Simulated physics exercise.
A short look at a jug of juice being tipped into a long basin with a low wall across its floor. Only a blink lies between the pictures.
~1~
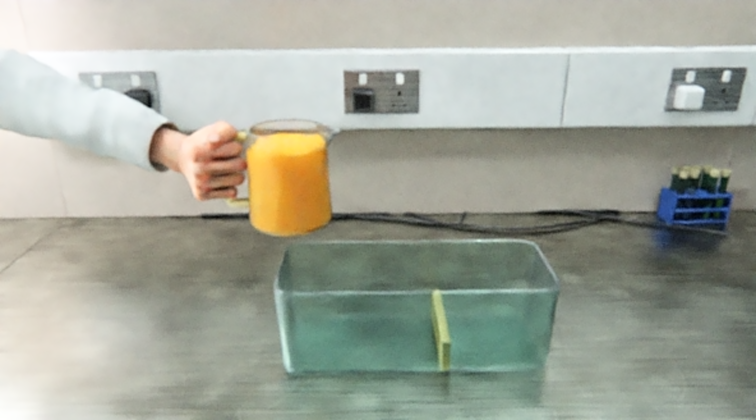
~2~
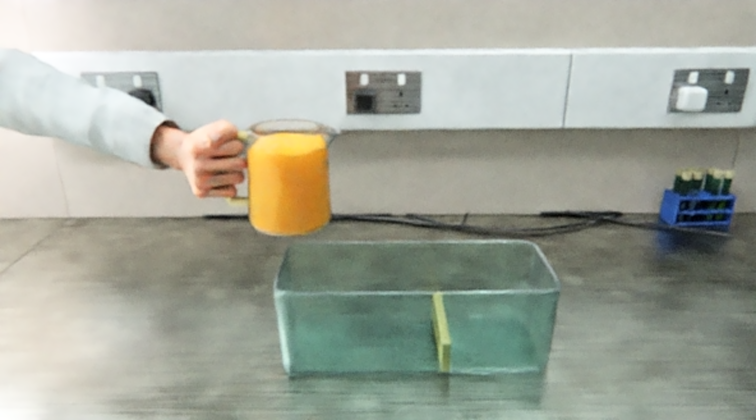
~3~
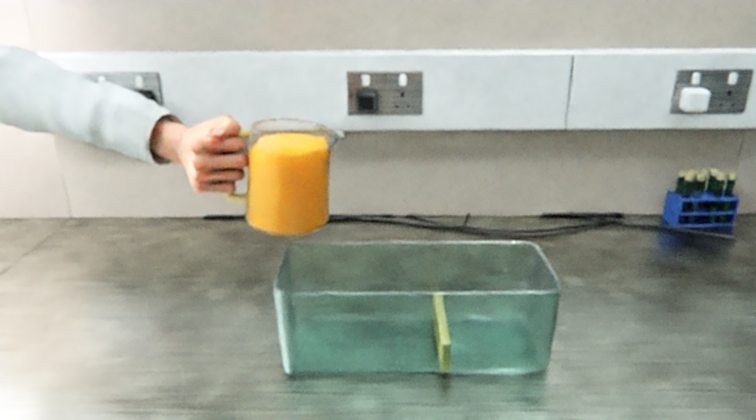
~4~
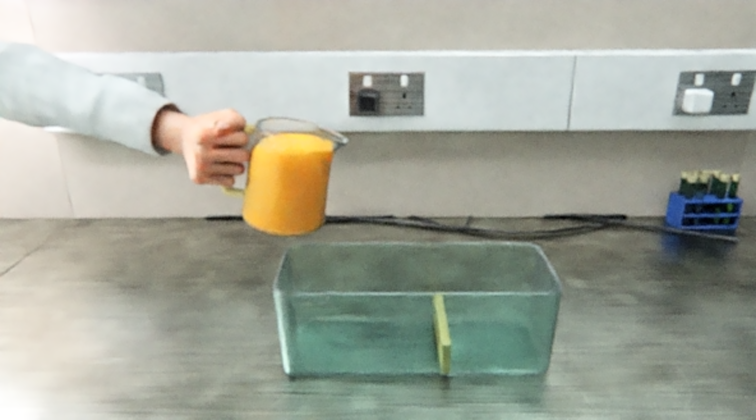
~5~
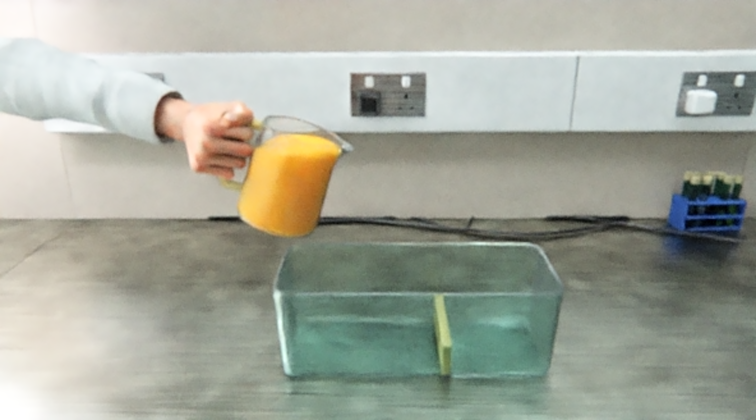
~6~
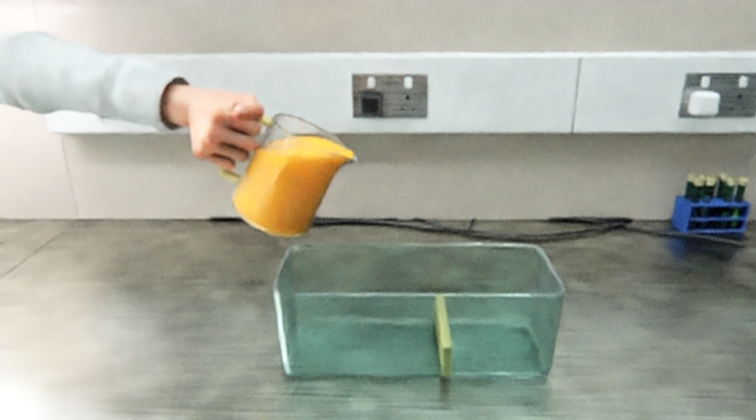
A hand holds a jug of orange juice above a glass basin and tilts it rightward.
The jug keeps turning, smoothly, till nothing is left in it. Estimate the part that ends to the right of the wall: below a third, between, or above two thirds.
The share right of the wall is under a third.
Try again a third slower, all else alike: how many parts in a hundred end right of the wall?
It comes to 5 per cent or so.
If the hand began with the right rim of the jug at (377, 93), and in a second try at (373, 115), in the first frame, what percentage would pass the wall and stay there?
First some 60, then 35 per cent.
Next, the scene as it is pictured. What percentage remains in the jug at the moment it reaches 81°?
Roughly 75 in a hundred.
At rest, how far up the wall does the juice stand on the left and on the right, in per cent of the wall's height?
The left part 60 per cent, the right part 0.
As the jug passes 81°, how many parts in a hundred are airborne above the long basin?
Roughly 15 in a hundred.
A moment on, the jug is tipped on its side and 73 per cent is still to pour, 10 is left of the wall and 0 right of it.
Next, the jug is tipped on its side and 33 per cent is still to pour, 48 is left of the wall and 1 right of it.
Then the jug is tipped on its side and 13 per cent is still to pour, 76 is left of the wall and 4 right of it.
Later the jug is tipped on its side and 6 per cent is still to pour, 87 is left of the wall and 5 right of it.
At rest 92 per cent lies left of the wall, 5 right of it and 2 outside.
